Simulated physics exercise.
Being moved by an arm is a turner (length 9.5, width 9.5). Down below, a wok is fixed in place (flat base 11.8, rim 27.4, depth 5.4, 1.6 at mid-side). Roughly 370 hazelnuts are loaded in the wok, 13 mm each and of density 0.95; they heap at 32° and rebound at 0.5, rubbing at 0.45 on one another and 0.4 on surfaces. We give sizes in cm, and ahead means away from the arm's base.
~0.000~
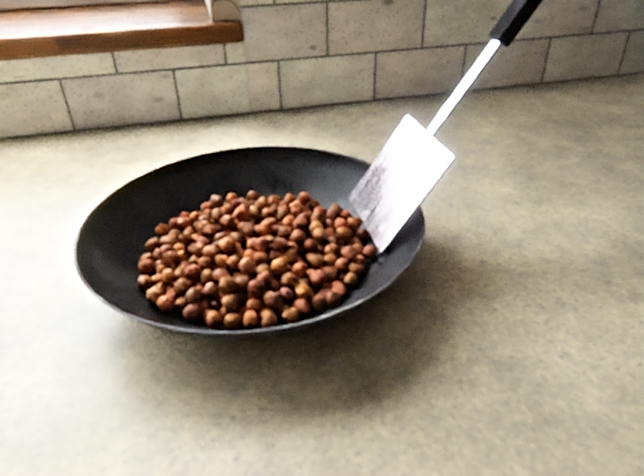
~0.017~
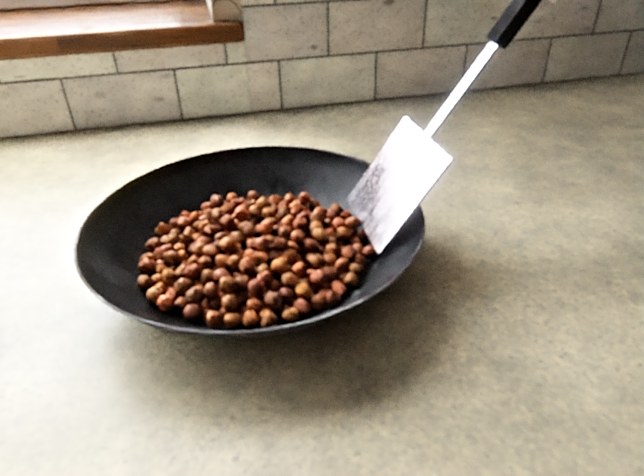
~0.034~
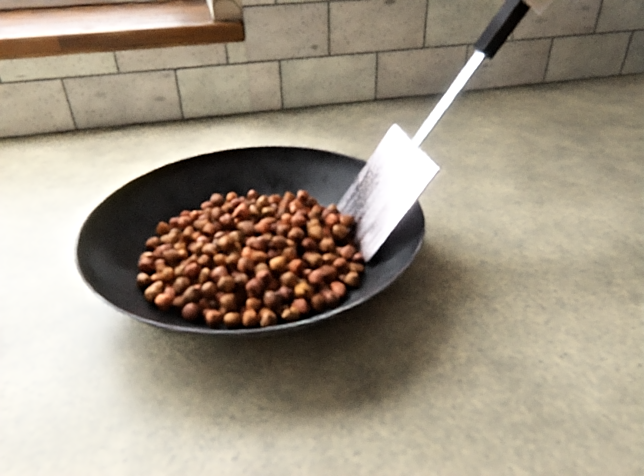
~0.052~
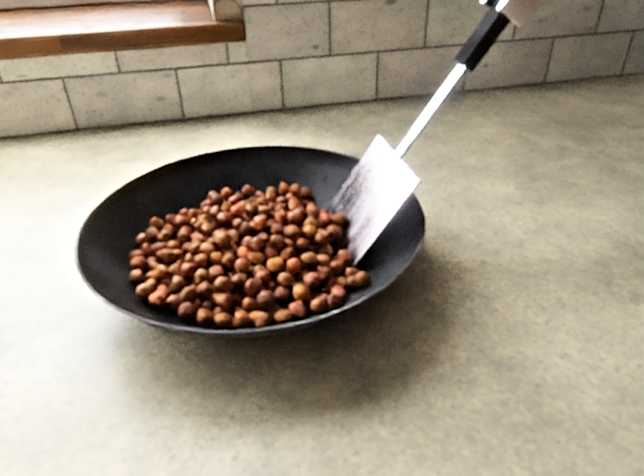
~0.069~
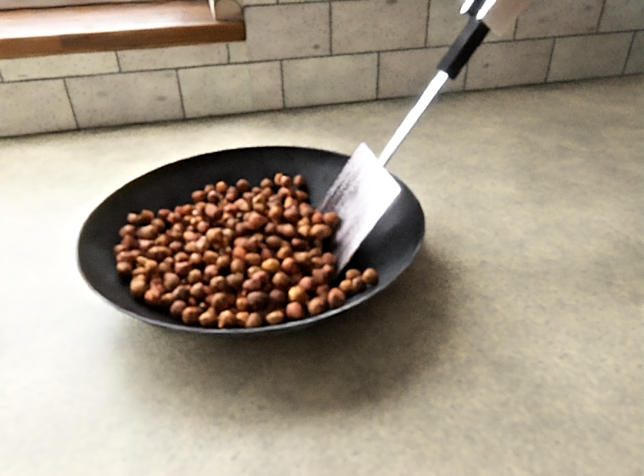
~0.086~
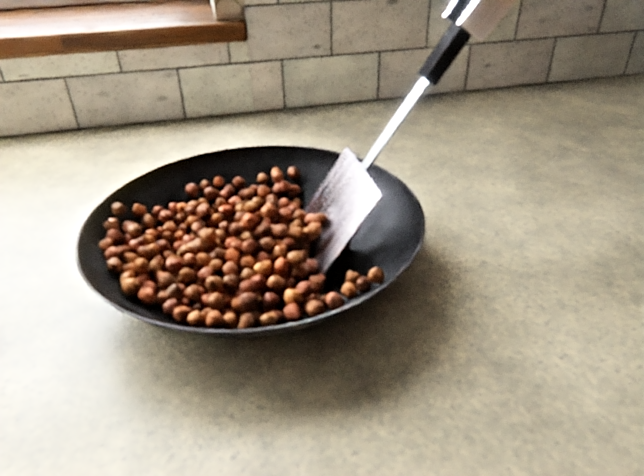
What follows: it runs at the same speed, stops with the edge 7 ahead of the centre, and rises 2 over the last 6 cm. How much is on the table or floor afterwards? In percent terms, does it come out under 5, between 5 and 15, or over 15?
It comes out over 15 %.
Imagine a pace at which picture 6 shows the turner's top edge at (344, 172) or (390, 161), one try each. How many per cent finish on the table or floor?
I'd estimate close to 40 and 10 in a hundred.
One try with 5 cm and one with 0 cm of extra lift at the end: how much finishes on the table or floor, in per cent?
Close to 25 and 20 percent respectively.
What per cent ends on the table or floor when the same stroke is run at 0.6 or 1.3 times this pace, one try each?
Roughly 10 per cent on the first try and 35 per cent on the second.
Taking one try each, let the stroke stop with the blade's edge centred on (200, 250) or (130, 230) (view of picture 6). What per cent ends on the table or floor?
Try 1: Approx. 5 %; try 2: Approx. 50 %.
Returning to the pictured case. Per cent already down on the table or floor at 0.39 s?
Around 20 %.
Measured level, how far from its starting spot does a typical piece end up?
Distance: Near 7 cm.
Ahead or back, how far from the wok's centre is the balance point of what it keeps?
Offset forward: Around 4.5 cm.
By 0.13 s, sloping 55°, highest piece 7 above the table; 369 in the wok, 1 on the blade or in flight.
By 0.17 s, sloping 55°, highest piece 7 above the table; 367 in the wok, 3 on the blade or in flight.
By 0.39 s, sloping 55°, highest piece 8 above the table; 273 in the wok, 68 on the table or floor, 29 on the blade or in flight.
By 1.44 s, sloping 55°, highest piece 6 above the table; 270 in the wok, 100 on the table or floor.
Final count, 270 in the wok, 100 on the table or floor. That is 27 % on the table or floor.
